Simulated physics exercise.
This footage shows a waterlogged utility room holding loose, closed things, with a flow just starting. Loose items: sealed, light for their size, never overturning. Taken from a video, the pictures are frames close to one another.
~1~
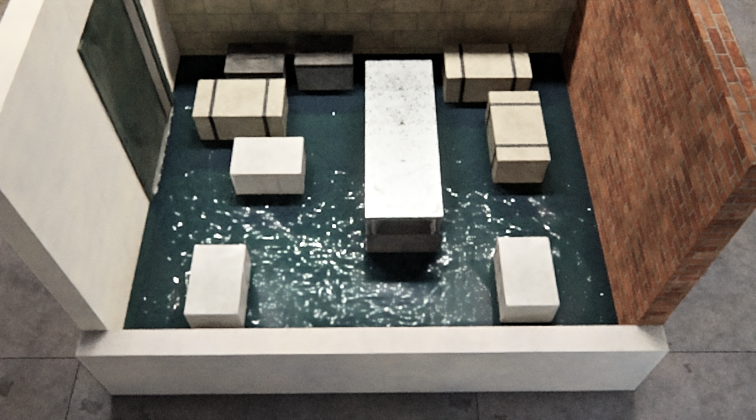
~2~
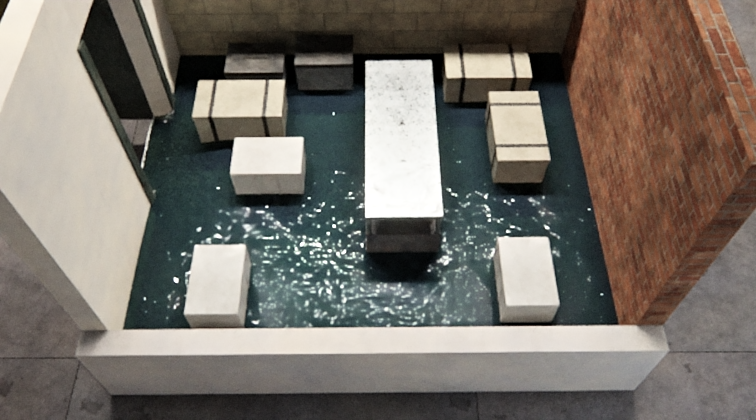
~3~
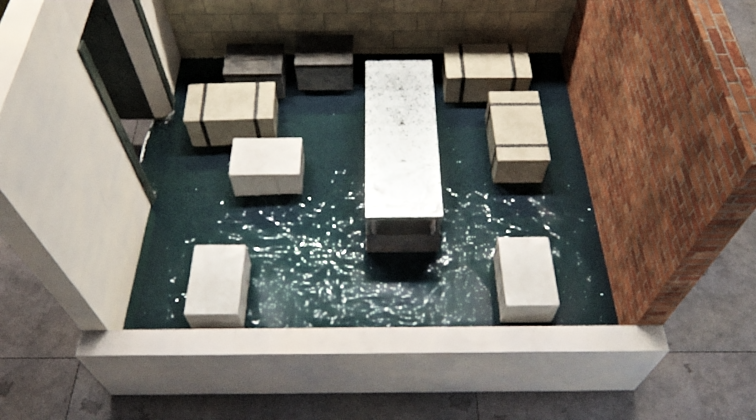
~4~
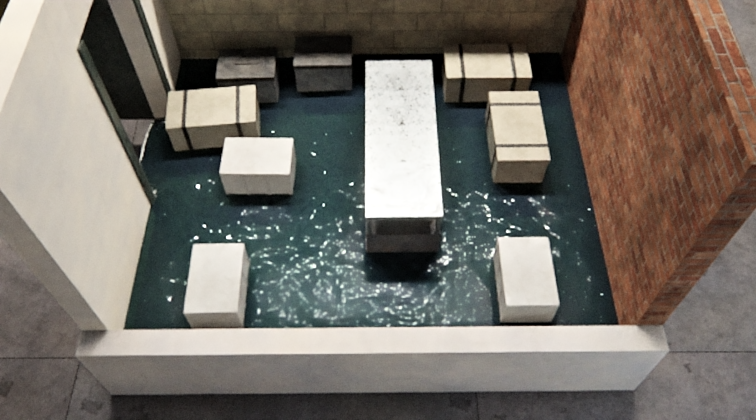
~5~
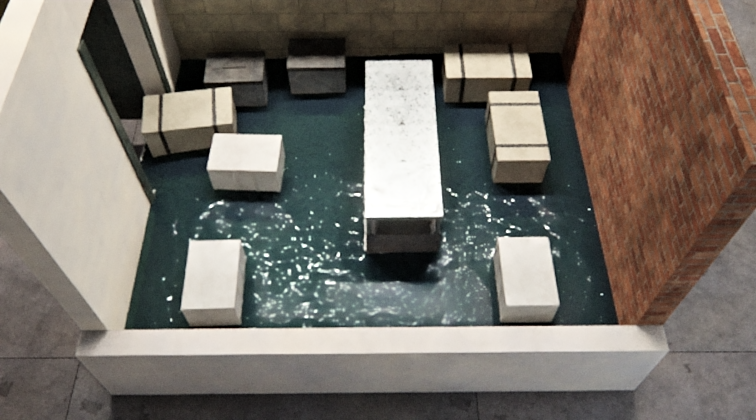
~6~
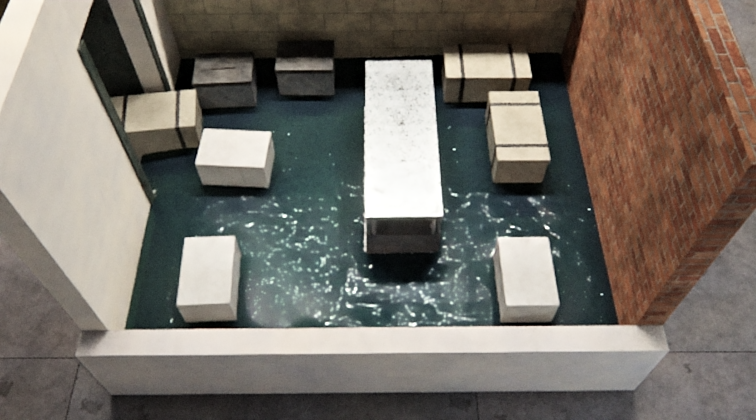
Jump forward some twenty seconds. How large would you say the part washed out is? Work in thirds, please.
The share will most likely be no less than two thirds.
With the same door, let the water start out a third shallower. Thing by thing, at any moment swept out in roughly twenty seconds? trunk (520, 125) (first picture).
Outcome: Remains in the room.
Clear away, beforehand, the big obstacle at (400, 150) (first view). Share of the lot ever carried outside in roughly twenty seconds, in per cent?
Roughly 50 in a hundred.
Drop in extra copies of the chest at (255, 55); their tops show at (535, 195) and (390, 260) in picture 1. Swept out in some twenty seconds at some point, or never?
In that order: Left behind, left behind.
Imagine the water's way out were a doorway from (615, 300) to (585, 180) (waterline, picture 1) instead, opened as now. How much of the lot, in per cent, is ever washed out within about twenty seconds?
Close to 80 percent, more or less.
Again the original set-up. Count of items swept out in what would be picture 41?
The number works out to 6.
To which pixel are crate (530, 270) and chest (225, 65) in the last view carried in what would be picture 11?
First top about at (499, 280); second top about at (185, 96).
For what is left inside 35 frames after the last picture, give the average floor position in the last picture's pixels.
Close to pixel (367, 194).
A moment on, 2 of 8 are out; 6 afloat.
Next, 5 of 8 are out; 3 afloat.
Later, 6 of 8 are out; 2 afloat.
In the end, 6 of 8 are out; 2 afloat.
